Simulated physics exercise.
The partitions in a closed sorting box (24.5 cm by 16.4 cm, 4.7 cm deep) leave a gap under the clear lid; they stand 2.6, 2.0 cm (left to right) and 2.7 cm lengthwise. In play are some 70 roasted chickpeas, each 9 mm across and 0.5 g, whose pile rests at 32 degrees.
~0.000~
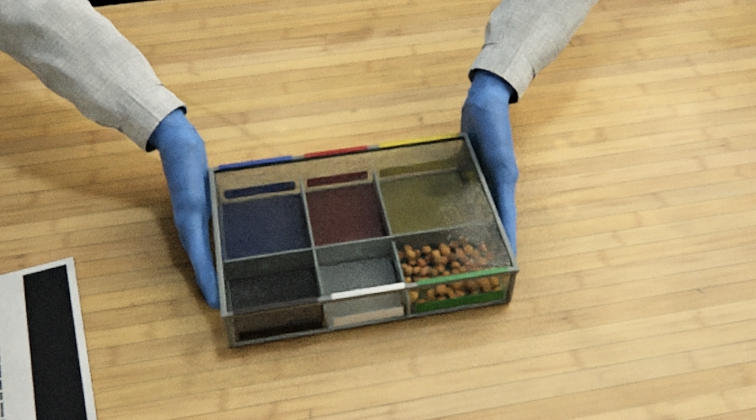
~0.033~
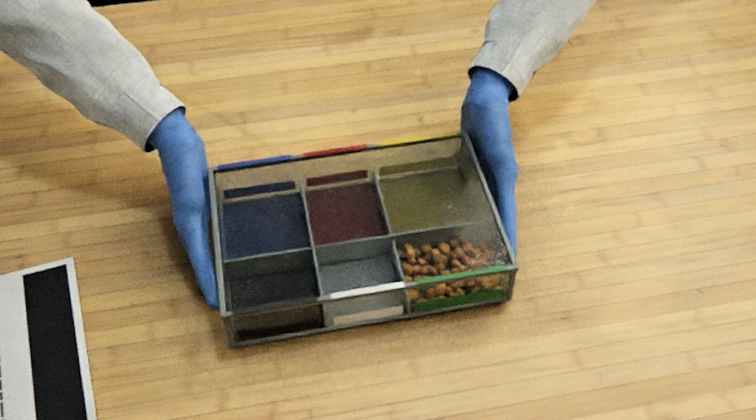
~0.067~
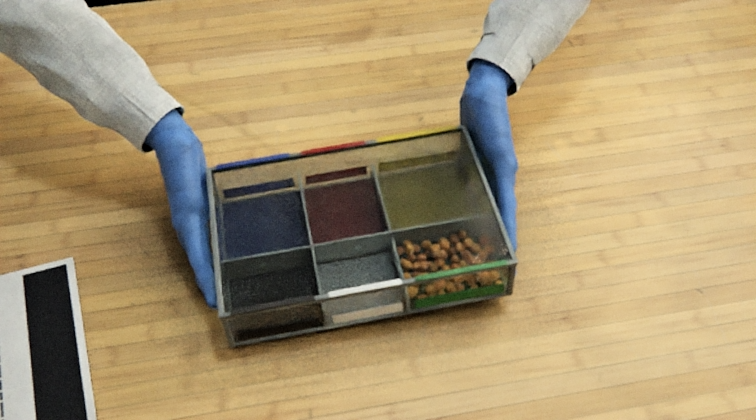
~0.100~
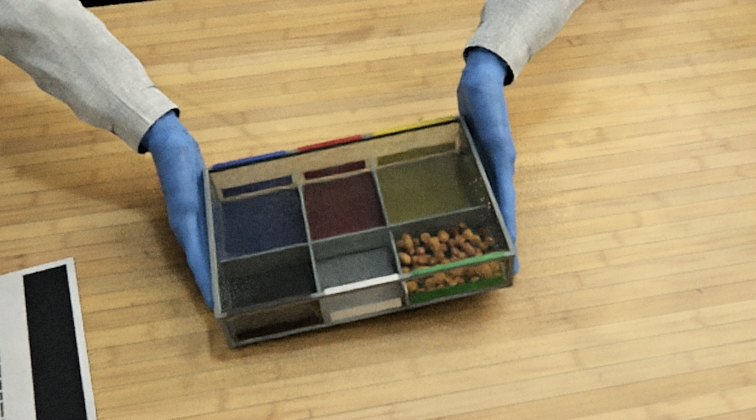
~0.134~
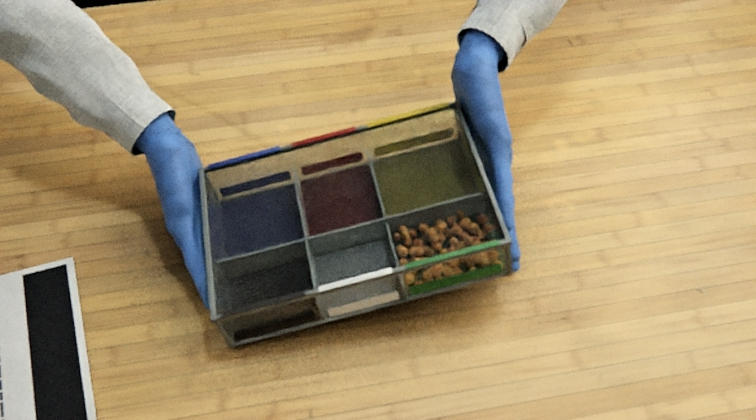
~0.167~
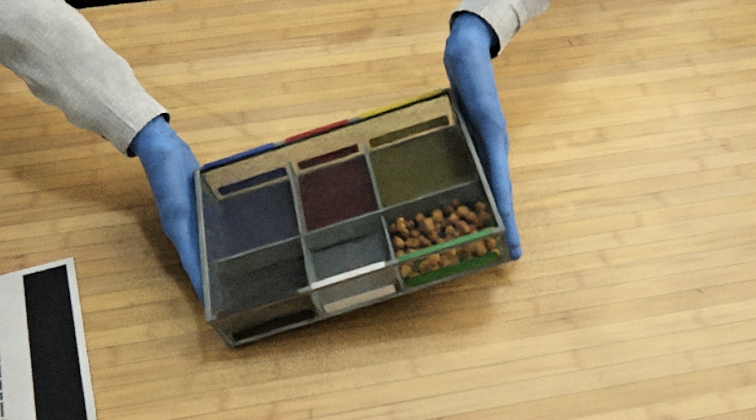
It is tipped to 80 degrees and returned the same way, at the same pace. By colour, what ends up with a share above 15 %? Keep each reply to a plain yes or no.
Here goes: Red compartment no; blue compartment no; green compartment yes; yellow compartment no; white compartment yes; black compartment yes.
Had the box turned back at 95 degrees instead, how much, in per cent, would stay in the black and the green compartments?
In per cent, black gets 70, green gets 5.
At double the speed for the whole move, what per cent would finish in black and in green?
Then the black compartment would hold 55 per cent and the green one 5 per cent.
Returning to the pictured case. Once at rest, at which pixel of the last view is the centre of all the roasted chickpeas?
In the last view, approximately (331, 298).
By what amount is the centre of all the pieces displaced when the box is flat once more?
Roughly 10.5 cm.
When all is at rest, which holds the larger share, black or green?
That would be the green compartment.
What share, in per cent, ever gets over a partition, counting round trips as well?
I'd guess roughly 65 percent.
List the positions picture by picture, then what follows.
Box tilt 0 degrees, front corners at (227, 314) and (513, 268); green 100 %, in the first frame.
Box tilt 1 degrees, front corners at (226, 314) and (513, 267), in the second frame.
Box tilt 2 degrees, front corners at (224, 314) and (512, 261), in the third frame.
Box tilt 6 degrees, front corners at (221, 315) and (510, 253), lowest corner left front, in the fourth frame.
Box tilt 10 degrees, front corners at (216, 316) and (506, 241), lowest corner left front, in the fifth frame.
Box tilt 14 degrees, front corners at (212, 318) and (499, 229), lowest corner left front; green 100 %. The box's pace is about 135 degrees a second, in the sixth frame.
After 0.74 s, tilt 80 degrees; green 90 %, white 5 %, black 5 %.
After 1.12 s, tilt 35 degrees; green 35 %, white 35 %, black 25 %.
After 1.59 s, tilt 0 degrees; green 35 %, white 35 %, black 25 %.
By 1.9 s all is still; red 0 %, blue 0 %, green 35 %, yellow 0 %, white 35 %, black 25 %.
